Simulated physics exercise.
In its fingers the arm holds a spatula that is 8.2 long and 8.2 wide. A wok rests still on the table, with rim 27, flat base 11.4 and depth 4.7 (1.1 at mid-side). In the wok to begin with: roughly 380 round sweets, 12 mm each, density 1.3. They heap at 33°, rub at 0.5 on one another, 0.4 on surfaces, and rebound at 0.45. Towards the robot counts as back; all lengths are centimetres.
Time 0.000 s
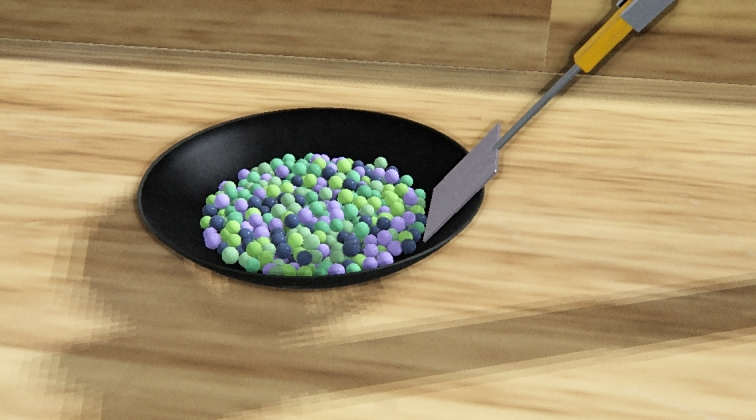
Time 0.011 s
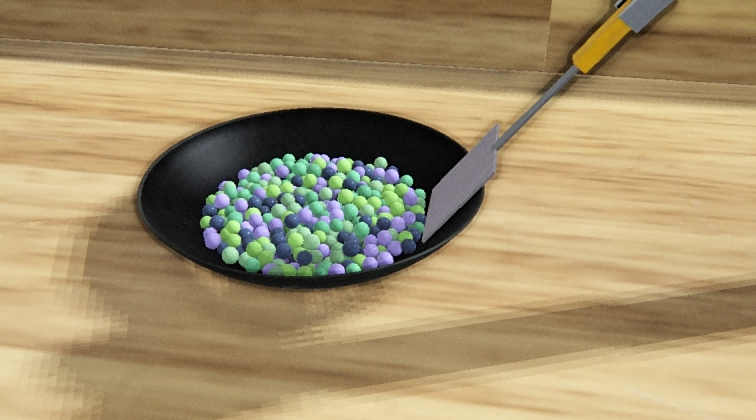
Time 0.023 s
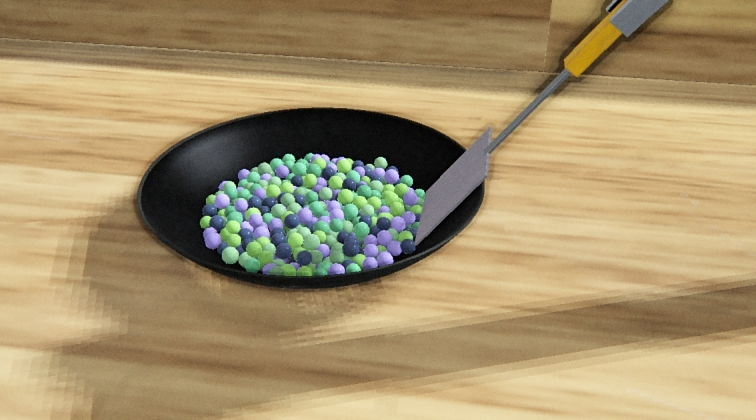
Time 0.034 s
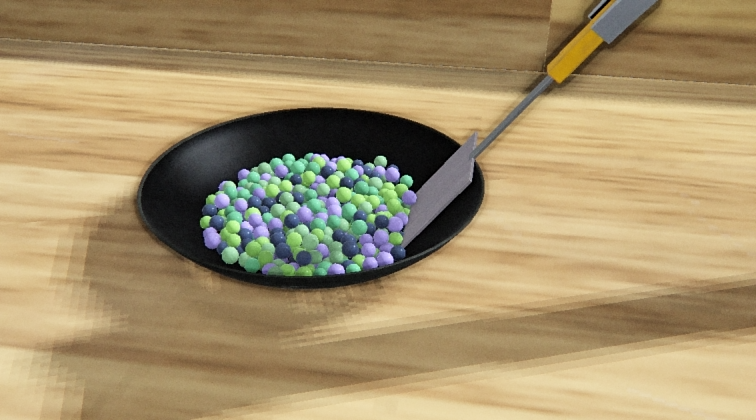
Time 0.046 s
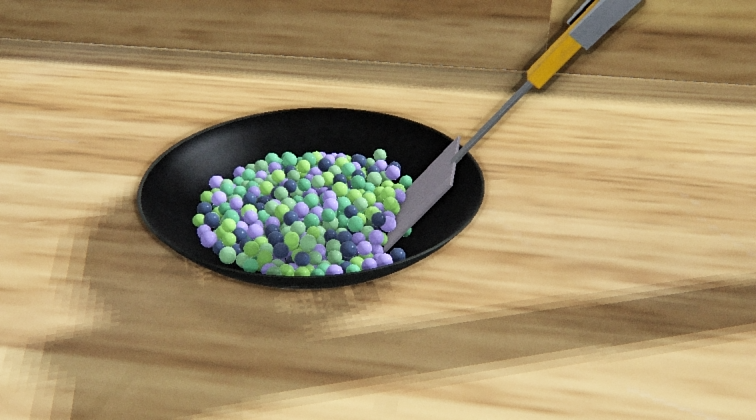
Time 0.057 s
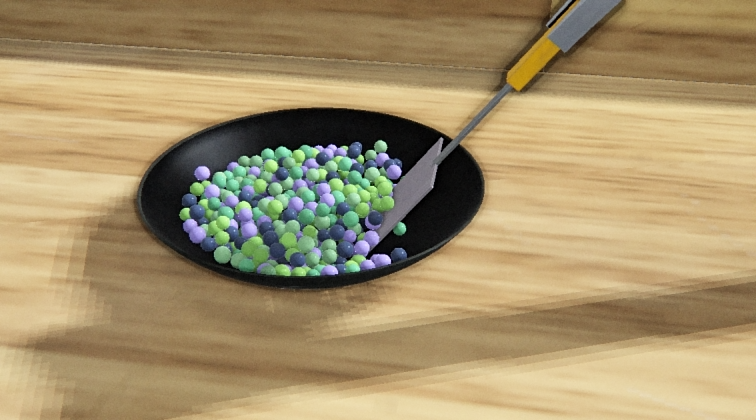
At first, a spatula with a yellow and gray handle rests at the right side of a black wok filled with green, purple and dark blue balls, barely moving. The spatula then slides left into the balls, pushing them together into a slightly higher heap as bare black pan opens up behind it.
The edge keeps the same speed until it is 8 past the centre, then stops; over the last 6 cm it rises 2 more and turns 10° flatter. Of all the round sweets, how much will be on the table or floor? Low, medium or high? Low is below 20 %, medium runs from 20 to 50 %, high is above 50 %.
The share is medium, from 20 to 50 %.
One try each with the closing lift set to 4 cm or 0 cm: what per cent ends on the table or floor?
Result: Approx. 30 % and 25 %, one try each.
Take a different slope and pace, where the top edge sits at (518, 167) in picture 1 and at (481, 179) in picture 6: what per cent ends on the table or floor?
Roughly 10 percent ends up there.
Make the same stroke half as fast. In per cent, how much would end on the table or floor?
Roughly 10 per cent, I'd say.
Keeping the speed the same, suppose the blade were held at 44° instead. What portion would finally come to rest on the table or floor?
Estimate for that slope: Some 40 per cent.
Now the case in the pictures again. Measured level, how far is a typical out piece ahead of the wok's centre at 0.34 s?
I reckon roughly 18 centimetres.
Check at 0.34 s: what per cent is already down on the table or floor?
25 %.
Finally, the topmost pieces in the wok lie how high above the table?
Peak at rest, approximately 5.0 centimetres.
By 0.09 s, sloping 53°, highest piece 7 above the table; 380 in the wok.
By 0.13 s, sloping 51°, highest piece 8 above the table; 377 in the wok, 3 on the blade or in flight.
By 0.34 s, sloping 43°, highest piece 9 above the table; 264 in the wok, 86 on the table or floor, 30 on the blade or in flight.
By 1.39 s, sloping 43°, highest piece 5 above the table; 263 in the wok, 117 on the table or floor.
Final count, 263 in the wok, 117 on the table or floor. That is 31 % on the table or floor.
